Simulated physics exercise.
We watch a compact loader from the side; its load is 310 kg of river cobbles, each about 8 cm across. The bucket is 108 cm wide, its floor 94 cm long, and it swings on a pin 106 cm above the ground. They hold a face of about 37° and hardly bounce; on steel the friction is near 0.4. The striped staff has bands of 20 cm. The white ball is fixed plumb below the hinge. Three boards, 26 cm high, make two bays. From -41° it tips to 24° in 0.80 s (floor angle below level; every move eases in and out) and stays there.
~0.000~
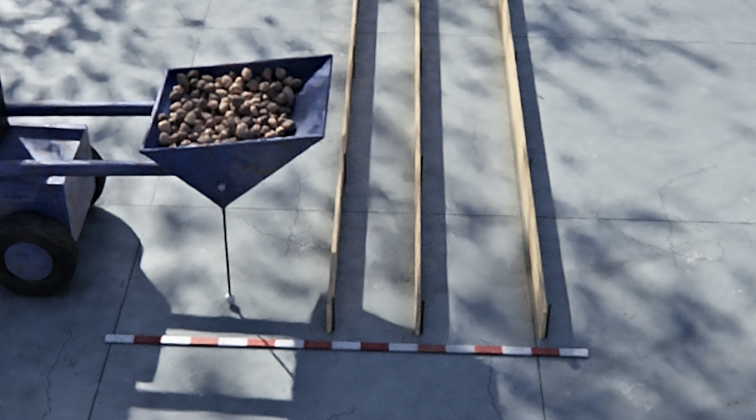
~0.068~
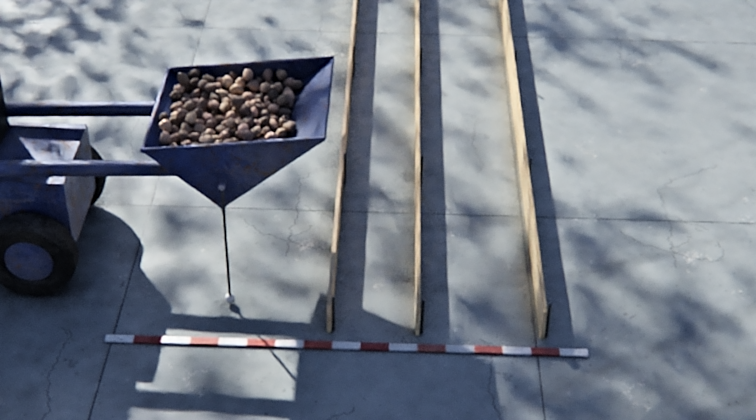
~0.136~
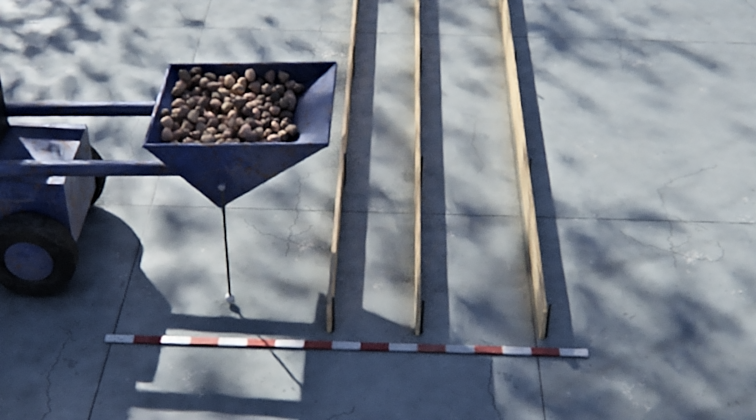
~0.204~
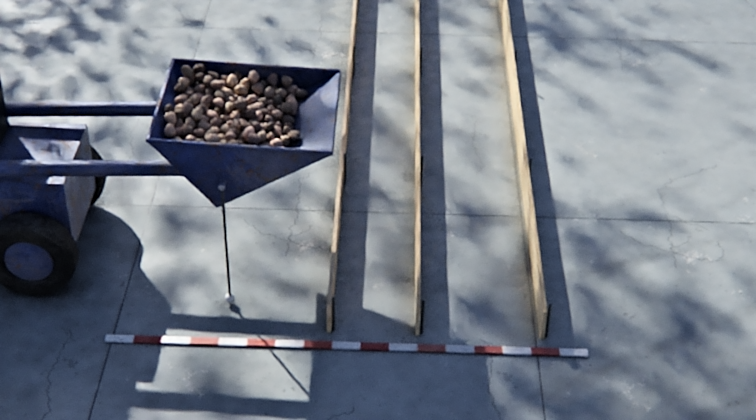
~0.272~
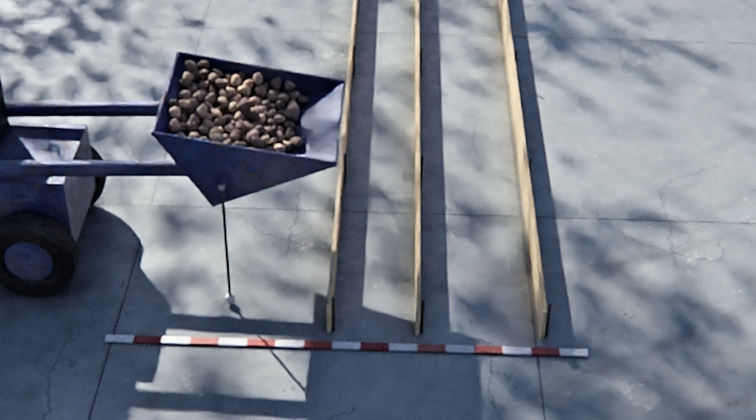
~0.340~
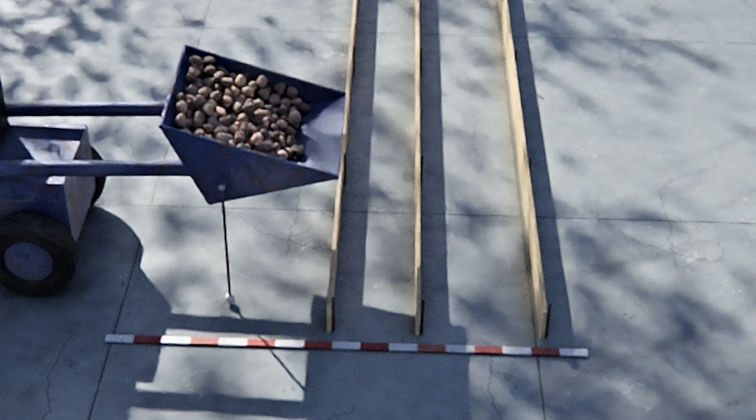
On a pale concrete yard streaked with shadows, a small blue loader held a bucket of brown stones beside three long boards, and the bucket tilted steadily down to the right as the stones shifted inside.
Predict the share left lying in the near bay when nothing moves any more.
Close to 100 in a hundred.
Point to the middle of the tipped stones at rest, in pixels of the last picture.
Near (377, 246).
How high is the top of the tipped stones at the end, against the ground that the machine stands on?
Some 36 cm above that level.
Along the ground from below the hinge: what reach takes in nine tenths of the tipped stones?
Roughly 130 cm ahead of it.
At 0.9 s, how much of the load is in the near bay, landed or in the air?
About 0 per cent by then.
After 0.6 s the floor is at 14°; 100 % in the bucket; the foremost stones are at (297, 158).
After 0.9 s the floor is at 24°; 99 % in the bucket, 1 % short of the bays; the foremost stones are at (326, 186).
After 1.2 s the floor is at 24°; 65 % in the bucket, 4 % short of the bays, 31 % in the near bay; the foremost stones are at (391, 252).
After 3.9 s the floor is at 24°; 0 % in the bucket, 100 % in the near bay; the foremost stones are at (410, 245).
